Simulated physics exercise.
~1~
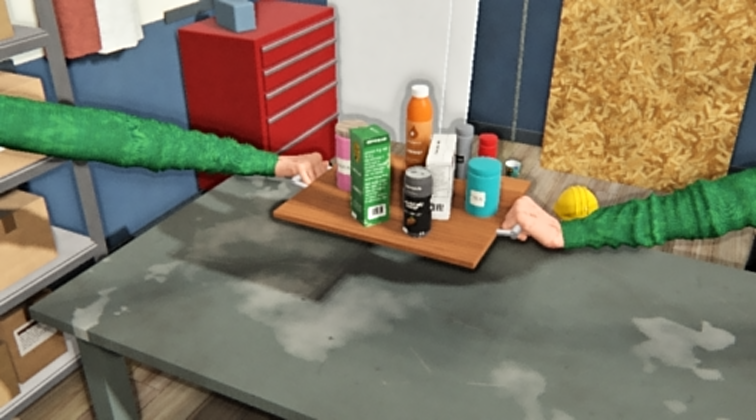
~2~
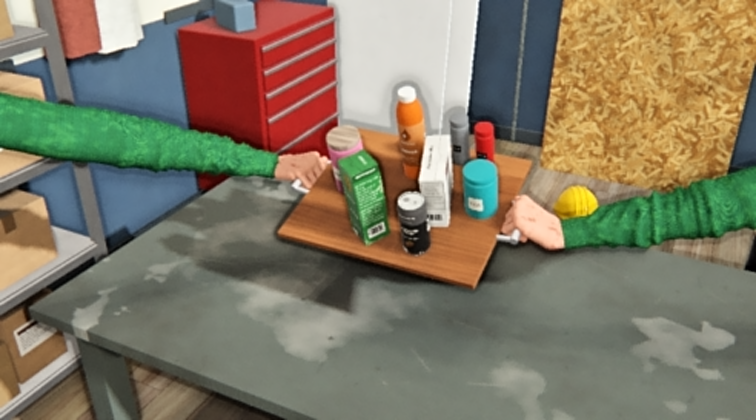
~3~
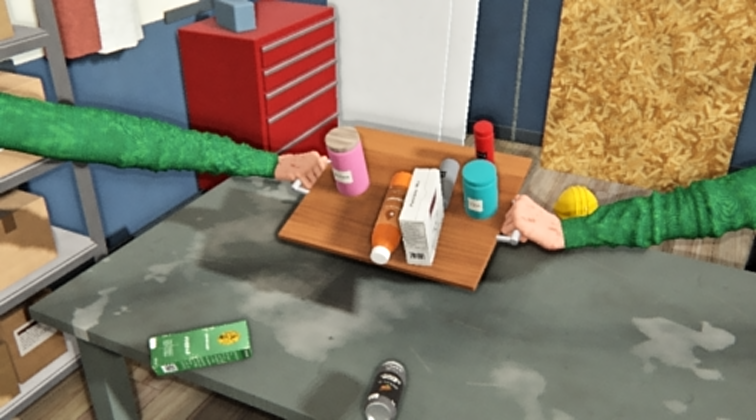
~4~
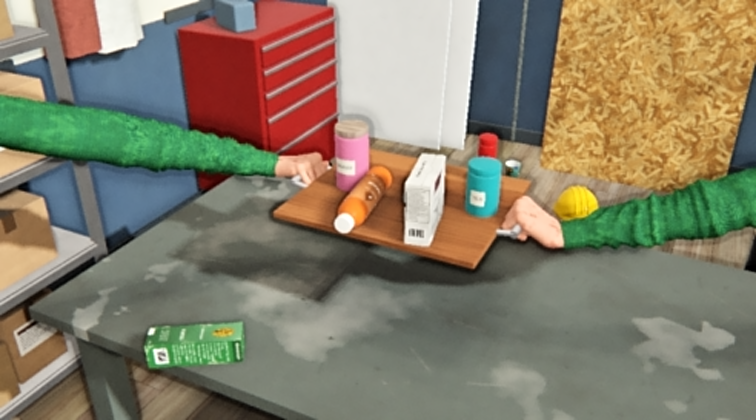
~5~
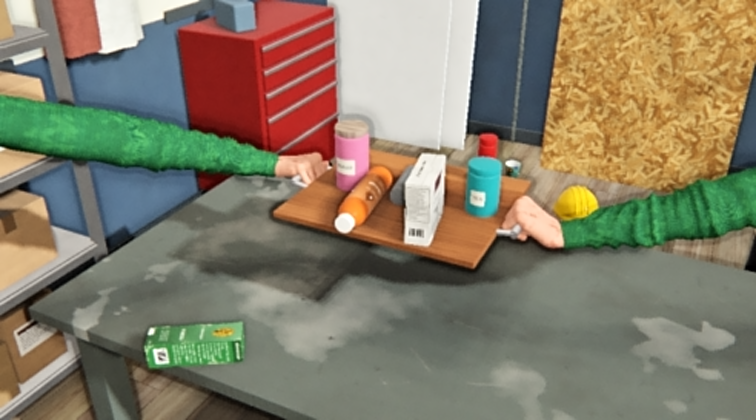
In a workshop, two green-sleeved hands tilt a loaded wooden tray toward the viewer, toppling an orange bottle and a grey container while a green carton and black can tumble off; the tray levels with the white packet upright, and the carton lies on the table.
